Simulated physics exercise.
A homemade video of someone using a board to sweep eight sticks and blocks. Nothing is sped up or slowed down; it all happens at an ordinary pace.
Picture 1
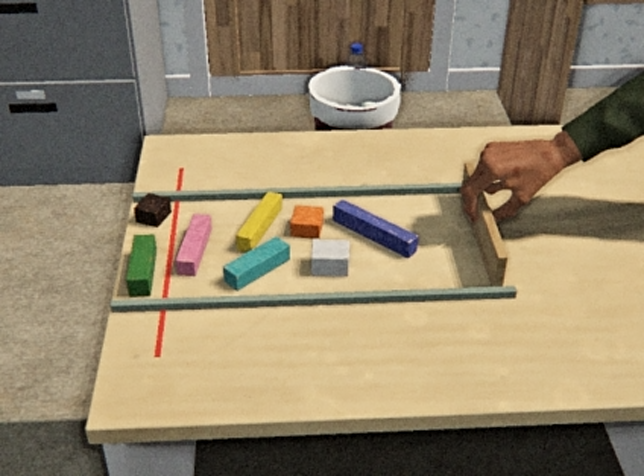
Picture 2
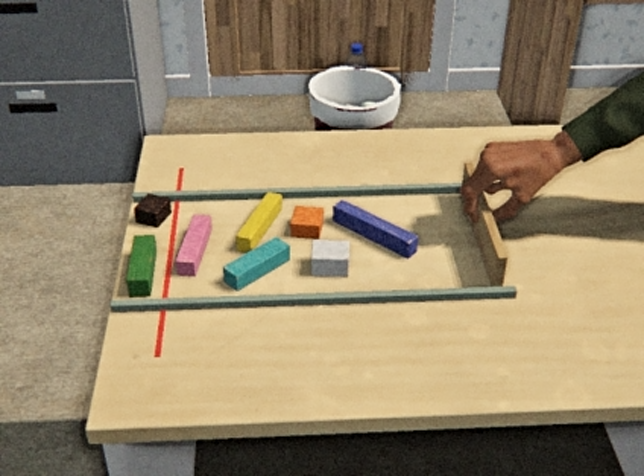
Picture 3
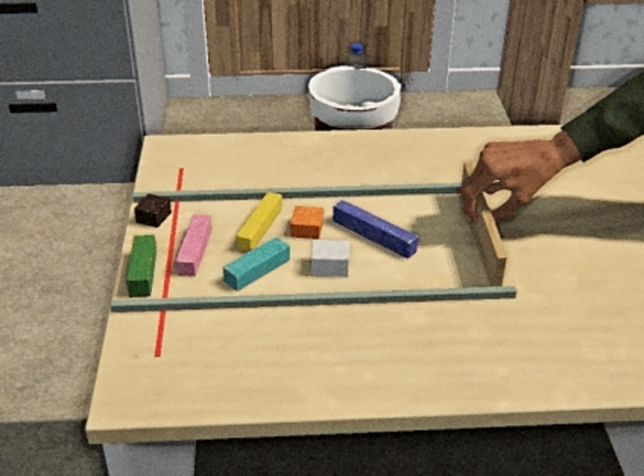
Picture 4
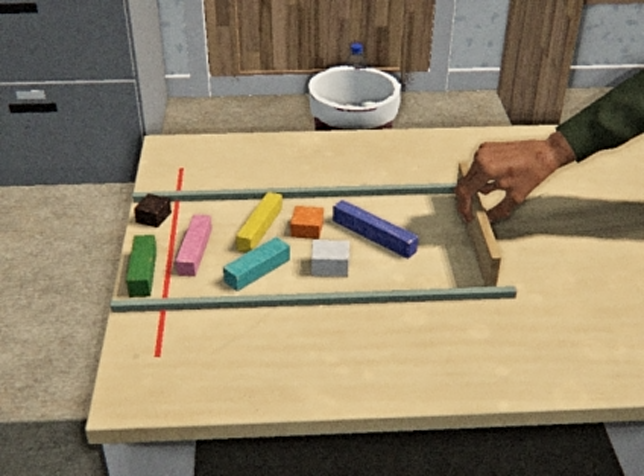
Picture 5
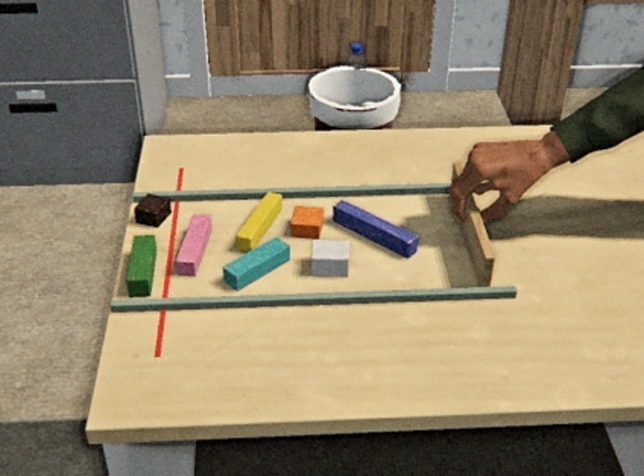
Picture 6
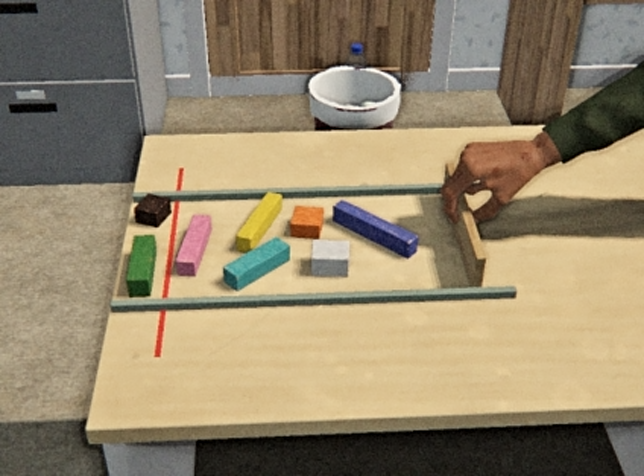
At first, a hand holds a small wooden board upright at the right end of two rails on a table, with colorful blocks and bars lying between them near a red line. Then the hand slides the board slightly left, while the blocks and bars stay still, untouched by it.
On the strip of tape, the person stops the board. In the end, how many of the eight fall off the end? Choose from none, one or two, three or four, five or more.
Final count: Three or four.
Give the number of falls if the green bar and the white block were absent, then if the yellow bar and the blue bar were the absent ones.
3 and 2.
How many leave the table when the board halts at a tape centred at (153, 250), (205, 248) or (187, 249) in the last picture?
Per try: 5; 0; 3.
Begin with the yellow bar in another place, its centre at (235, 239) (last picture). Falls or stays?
That yellow bar heads down.
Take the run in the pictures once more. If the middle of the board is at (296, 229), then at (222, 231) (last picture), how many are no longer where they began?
So far 5, and 8 at the second.
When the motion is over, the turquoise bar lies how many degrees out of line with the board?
About 20°.
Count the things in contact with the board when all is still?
Contact count: 2.
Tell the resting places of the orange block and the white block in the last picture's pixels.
Close to (142, 227); the other close to (144, 279).
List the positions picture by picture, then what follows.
The first picture shows green bar (142, 265); black block (153, 210); pink bar (195, 244); board (482, 223); tape (171, 249).
The second picture shows black block (153, 211); orange block (307, 222).
The third picture shows pink bar (195, 244); white block (330, 258).
The fourth picture shows green bar (142, 265); board (476, 223).
The fifth picture shows black block (153, 211); turquoise bar (257, 264).
The sixth picture shows green bar (142, 265); black block (153, 211); pink bar (195, 244); board (462, 223); tape (171, 249).
Soon after, none off yet; green bar at rest near (142, 265); black block at rest near (153, 211); pink bar at rest near (195, 244).
In the end, the number that fall off is three or four; gone, yellow bar, pink bar, black block and green bar.
